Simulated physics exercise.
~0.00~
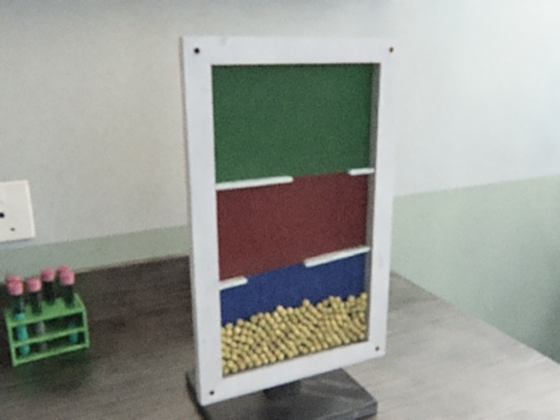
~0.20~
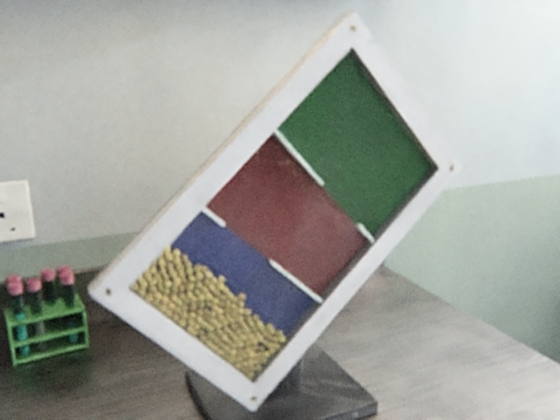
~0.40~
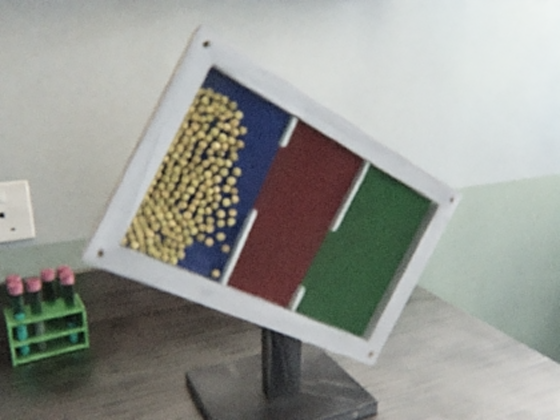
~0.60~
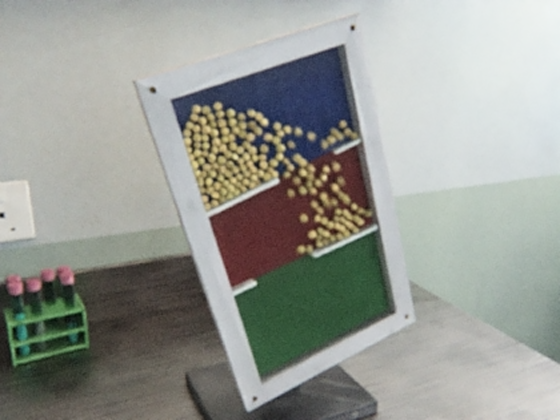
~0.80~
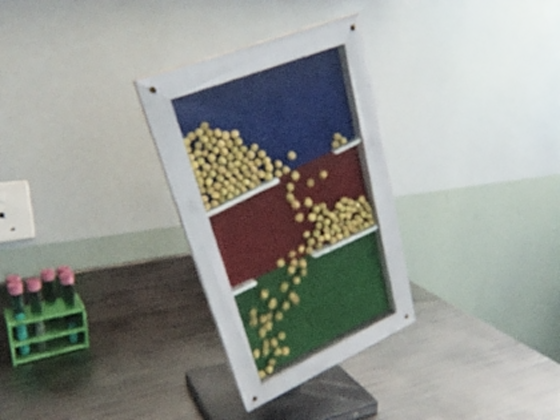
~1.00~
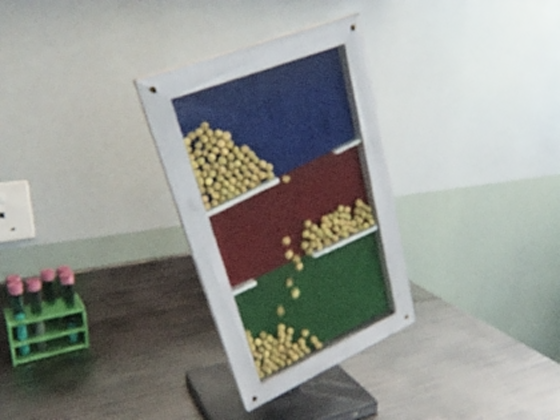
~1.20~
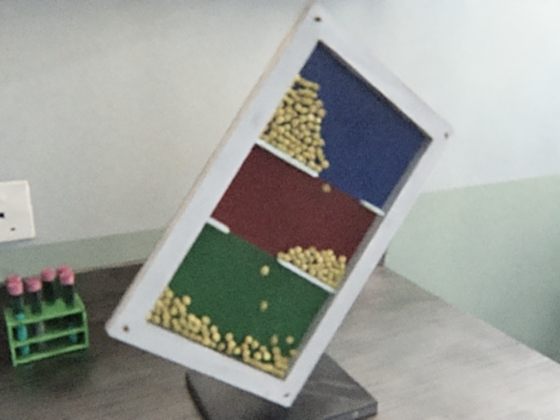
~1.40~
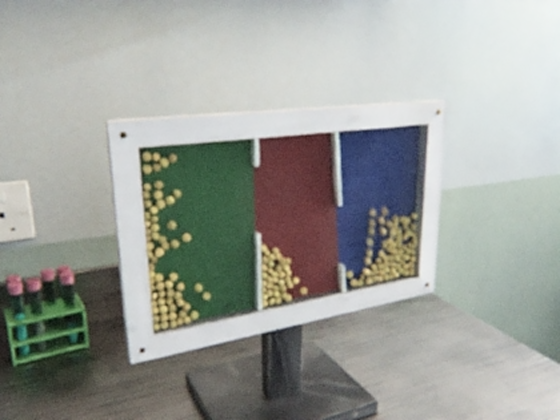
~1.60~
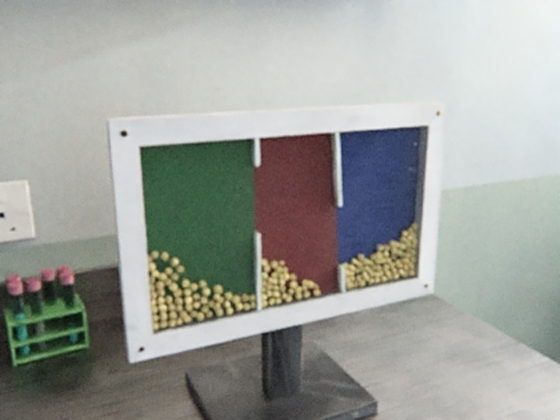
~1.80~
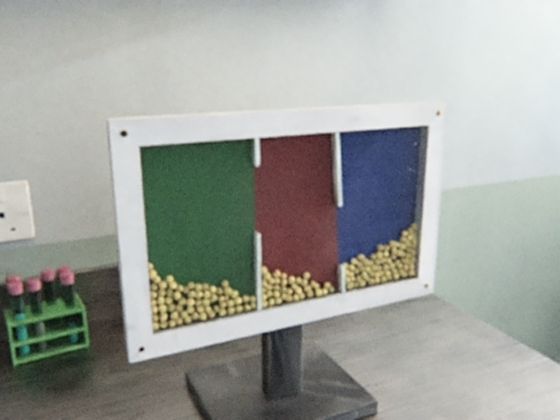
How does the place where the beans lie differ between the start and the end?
At the start the beans lie together in the blue chamber at the bottom of the upright case. At the end they rest somewhat higher in view, spread along the lower long side of the sideways case in the green, red and blue chambers.
